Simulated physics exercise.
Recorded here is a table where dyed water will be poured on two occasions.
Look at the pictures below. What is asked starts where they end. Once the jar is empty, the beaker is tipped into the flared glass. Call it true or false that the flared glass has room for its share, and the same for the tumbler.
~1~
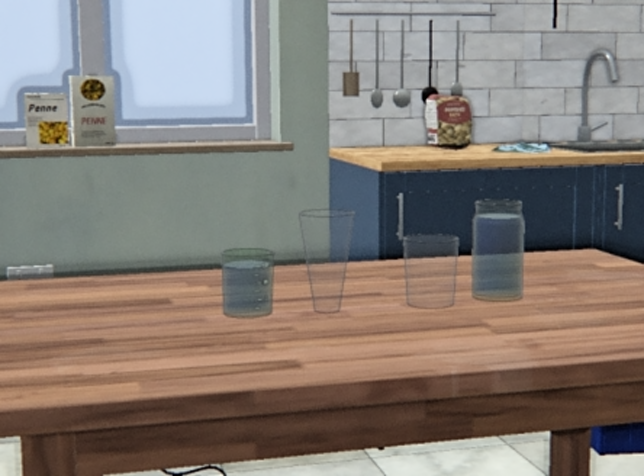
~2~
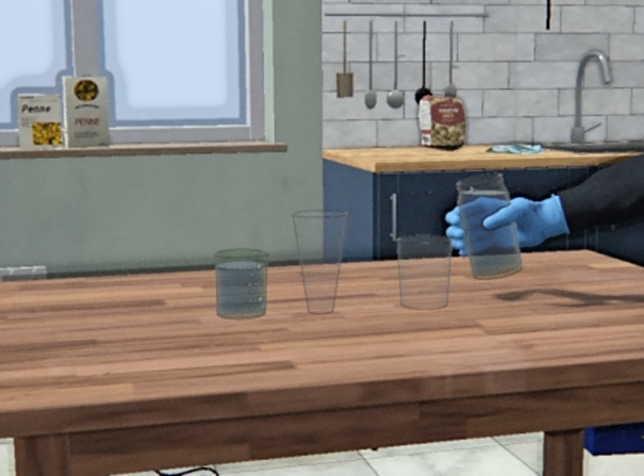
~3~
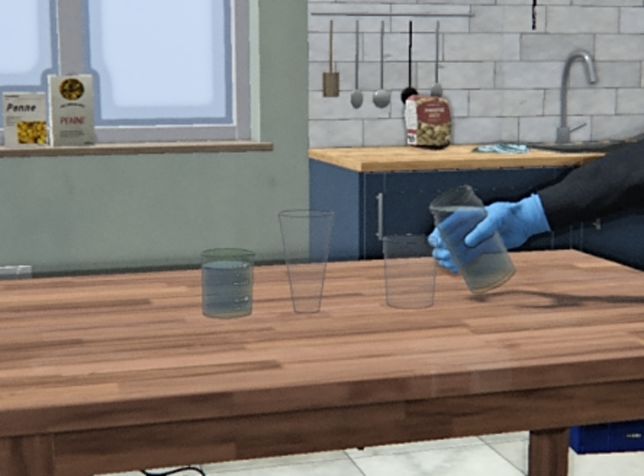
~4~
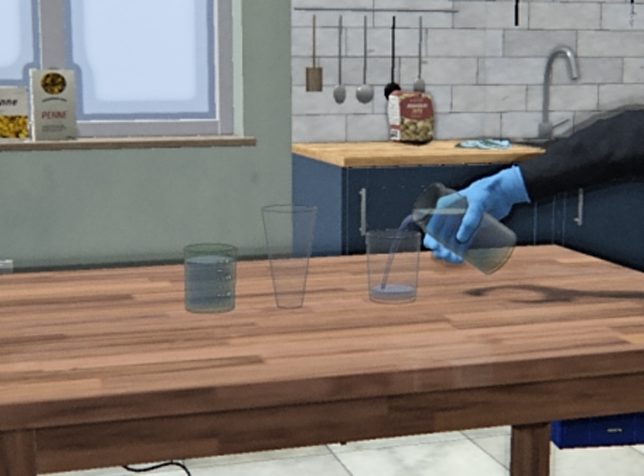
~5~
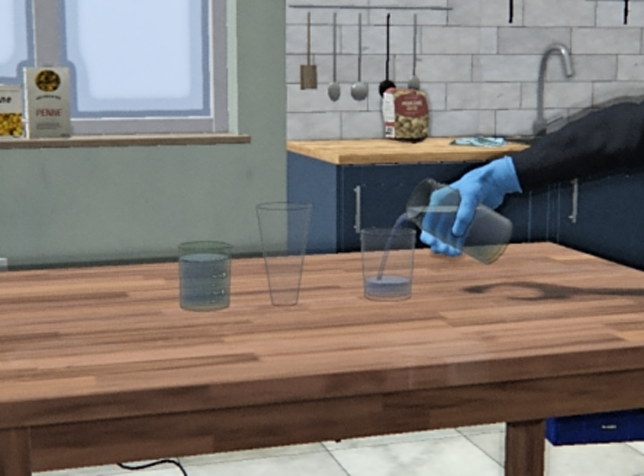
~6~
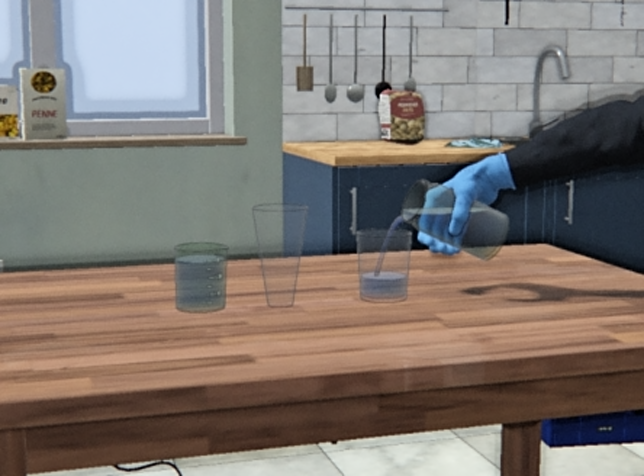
Verdict: For the flared glass, true; for the tumbler, false.
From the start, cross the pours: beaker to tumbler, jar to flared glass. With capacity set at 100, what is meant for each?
70 % then 150 %.
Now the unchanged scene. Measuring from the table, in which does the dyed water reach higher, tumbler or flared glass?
The flared glass.
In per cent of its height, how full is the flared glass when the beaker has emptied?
Some 85 per cent.
Shortly, the tumbler is about three quarters full.
Then, the tumbler is full to the brim, some went over its rim.
At the finish, the flared glass is nearly full; the tumbler is full to the brim, some went over its rim.
